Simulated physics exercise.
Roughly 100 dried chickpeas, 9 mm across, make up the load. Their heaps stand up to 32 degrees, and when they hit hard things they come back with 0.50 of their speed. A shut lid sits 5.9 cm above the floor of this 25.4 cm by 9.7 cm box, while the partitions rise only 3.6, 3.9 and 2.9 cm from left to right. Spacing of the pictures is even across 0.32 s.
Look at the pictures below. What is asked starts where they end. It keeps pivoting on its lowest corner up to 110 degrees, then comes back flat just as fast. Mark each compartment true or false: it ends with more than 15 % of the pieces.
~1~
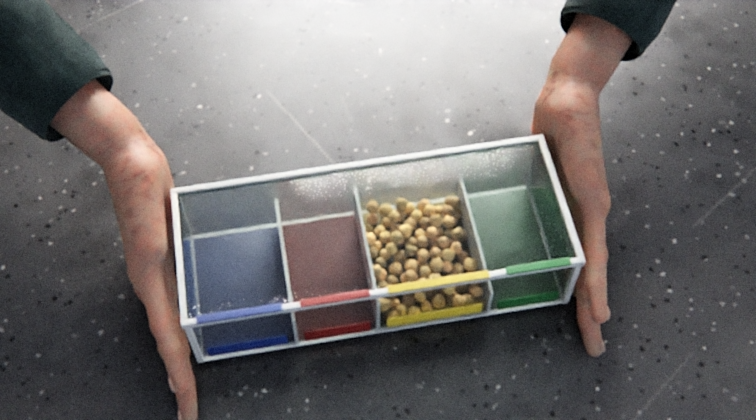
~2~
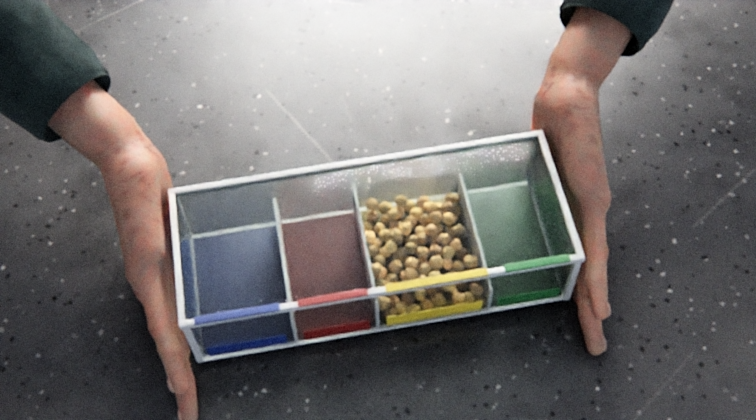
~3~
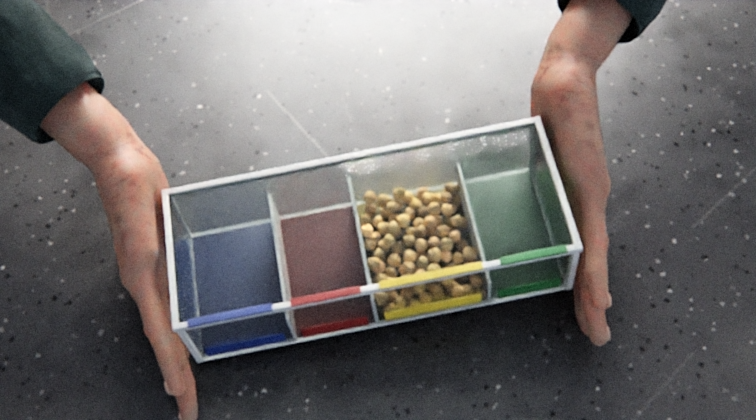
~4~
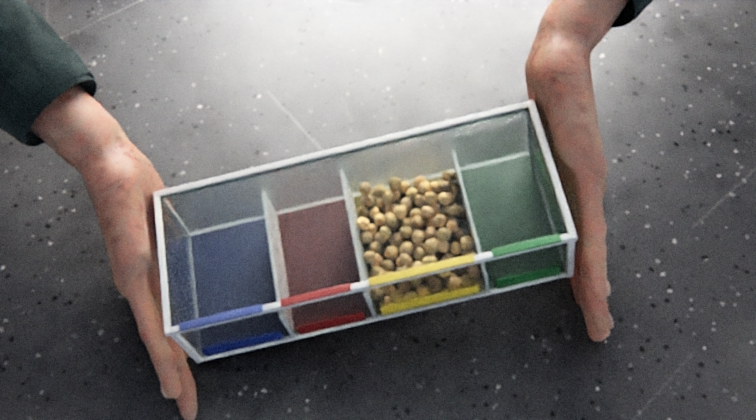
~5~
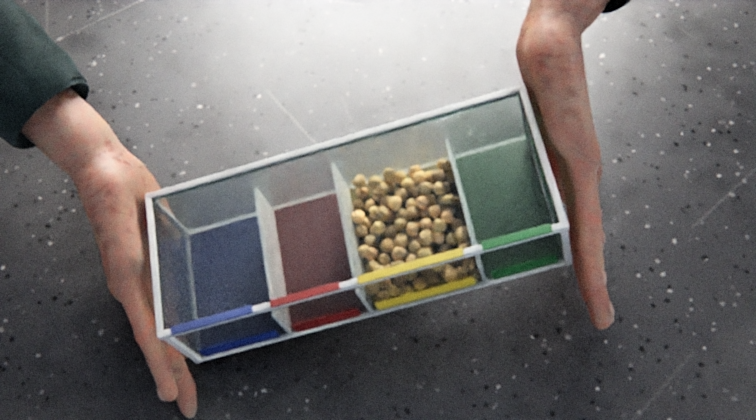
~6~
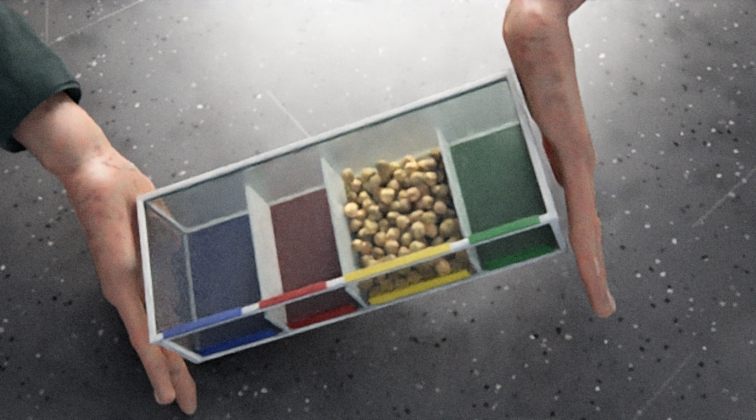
Red compartment: False, blue compartment: True, green compartment: False, yellow compartment: True.
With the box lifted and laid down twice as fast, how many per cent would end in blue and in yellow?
Blue 50 %; yellow 45 %.
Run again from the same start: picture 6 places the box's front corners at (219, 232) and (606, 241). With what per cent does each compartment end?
You'd see red at 0 percent, blue at 0, green at 95 and yellow at 5 percent.
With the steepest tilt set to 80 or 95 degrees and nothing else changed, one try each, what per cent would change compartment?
About 5 and about 40 per cent, in that order.
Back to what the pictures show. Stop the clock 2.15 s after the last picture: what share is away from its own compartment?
My estimate is some 30 percent.
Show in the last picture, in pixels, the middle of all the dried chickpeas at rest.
Close to pixel (380, 287).
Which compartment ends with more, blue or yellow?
Go with yellow, that one ends with more.
Then, 1.29 s after the last picture, tilt 110 degrees; red 10 %, blue 10 %, yellow 75 %.
Then, 2.15 s after the last picture, tilt 49 degrees; red 5 %, blue 25 %, yellow 70 %.
Then, 3.01 s after the last picture, tilt 0 degrees; red 5 %, blue 25 %, yellow 70 %.
In the end, red 5 %, blue 25 %, green 0 %, yellow 70 %.
